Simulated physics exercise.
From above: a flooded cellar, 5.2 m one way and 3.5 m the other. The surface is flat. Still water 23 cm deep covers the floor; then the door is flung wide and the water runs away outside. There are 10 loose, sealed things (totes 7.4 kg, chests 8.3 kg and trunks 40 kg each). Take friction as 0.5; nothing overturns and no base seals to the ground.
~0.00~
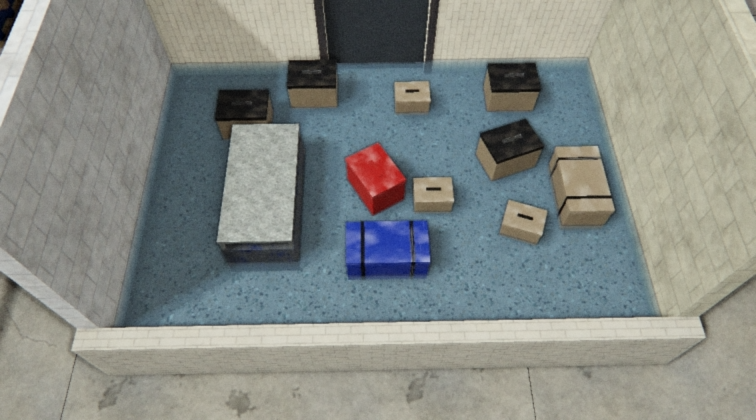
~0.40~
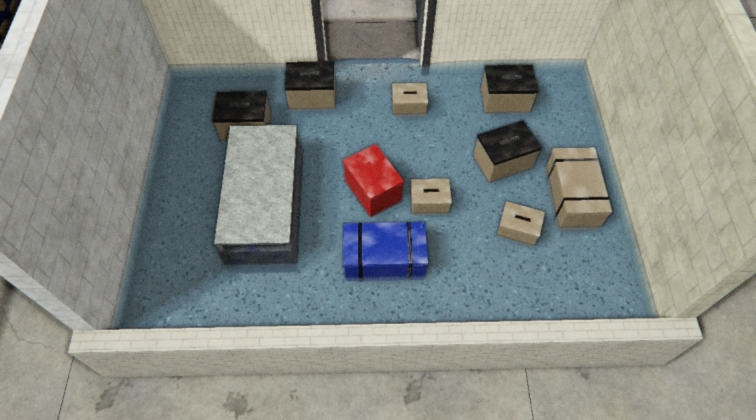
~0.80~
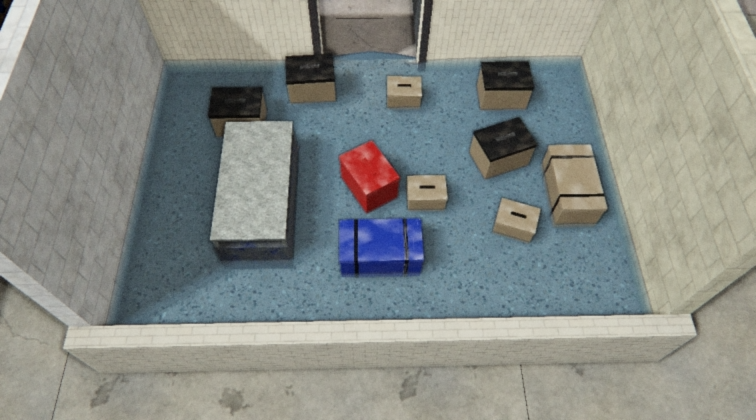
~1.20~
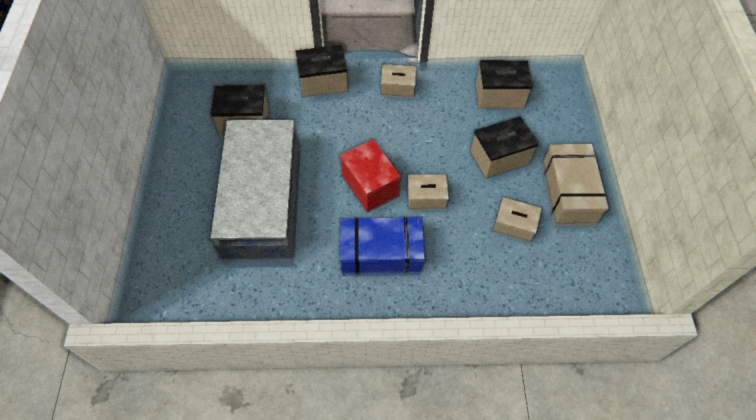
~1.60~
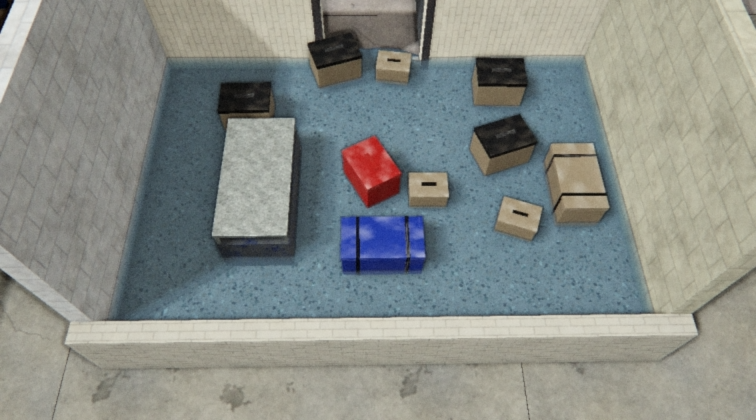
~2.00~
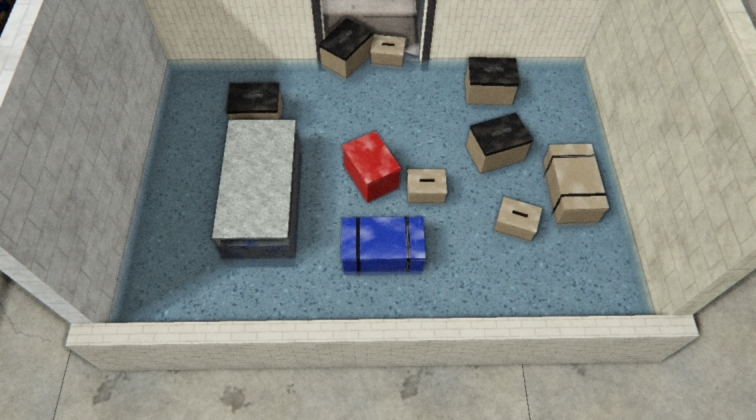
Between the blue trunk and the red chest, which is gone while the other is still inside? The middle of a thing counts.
It is the red one that leaves first.
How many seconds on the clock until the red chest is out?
Near 9.0 s.
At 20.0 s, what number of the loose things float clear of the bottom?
1 of them.
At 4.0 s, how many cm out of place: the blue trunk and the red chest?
Roughly 30 and 50 cm by then.
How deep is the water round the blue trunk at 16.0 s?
About 12 cm.
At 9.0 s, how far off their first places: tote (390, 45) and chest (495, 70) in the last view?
In turn: Washed out, gone out.
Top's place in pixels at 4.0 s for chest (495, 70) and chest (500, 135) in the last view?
Near (459, 56) and (485, 110).
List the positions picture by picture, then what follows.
The first picture shows the blue trunk at (387, 241), afloat; the red chest at (375, 169) floats; 23 cm deep round most things; 0 of 10 have shifted.
The second picture shows the blue trunk at (385, 243), afloat; the red chest at (373, 170), afloat; about 3850 L in view; 0 of 10 have shifted.
The third picture shows the blue trunk at (381, 239) floats; the red chest at (369, 167), afloat; about 3790 L in view; 2 of 10 have shifted.
The fourth picture shows the blue trunk at (382, 238) floats; the red chest at (370, 166) floats; about 3740 L in view; 2 of 10 have shifted.
The fifth picture shows the blue trunk at (383, 237) floats; the red chest at (371, 162) floats, 4 cm from its start; 21 cm deep round most things; 4 of 10 have shifted.
The sixth picture shows the blue trunk at (383, 237) floats; the red chest at (371, 157), afloat, 13 cm from its start; about 3610 L in view; 7 of 10 have shifted.
After 4.0 s the blue trunk is near (380, 214), 0.3 m from its start, afloat; the red chest is near (366, 126), 0.5 m from its start, afloat; 2 of 10 are out; 8 afloat.
After 9.0 s the blue trunk is near (374, 177), 0.8 m from its start, afloat; the red chest is near (373, 42), 1.9 m from its start, afloat; 4 of 10 are out; 6 afloat.
After 16.0 s the blue trunk is near (347, 112), 1.7 m from its start, afloat; the red chest has gone out (at 9.2 s); 7 of 10 are out; 3 afloat.
After 20.0 s the blue trunk is near (349, 62), 2.5 m from its start, aground; the red chest has gone out (at 9.2 s); 7 of 10 are out; 1 afloat.
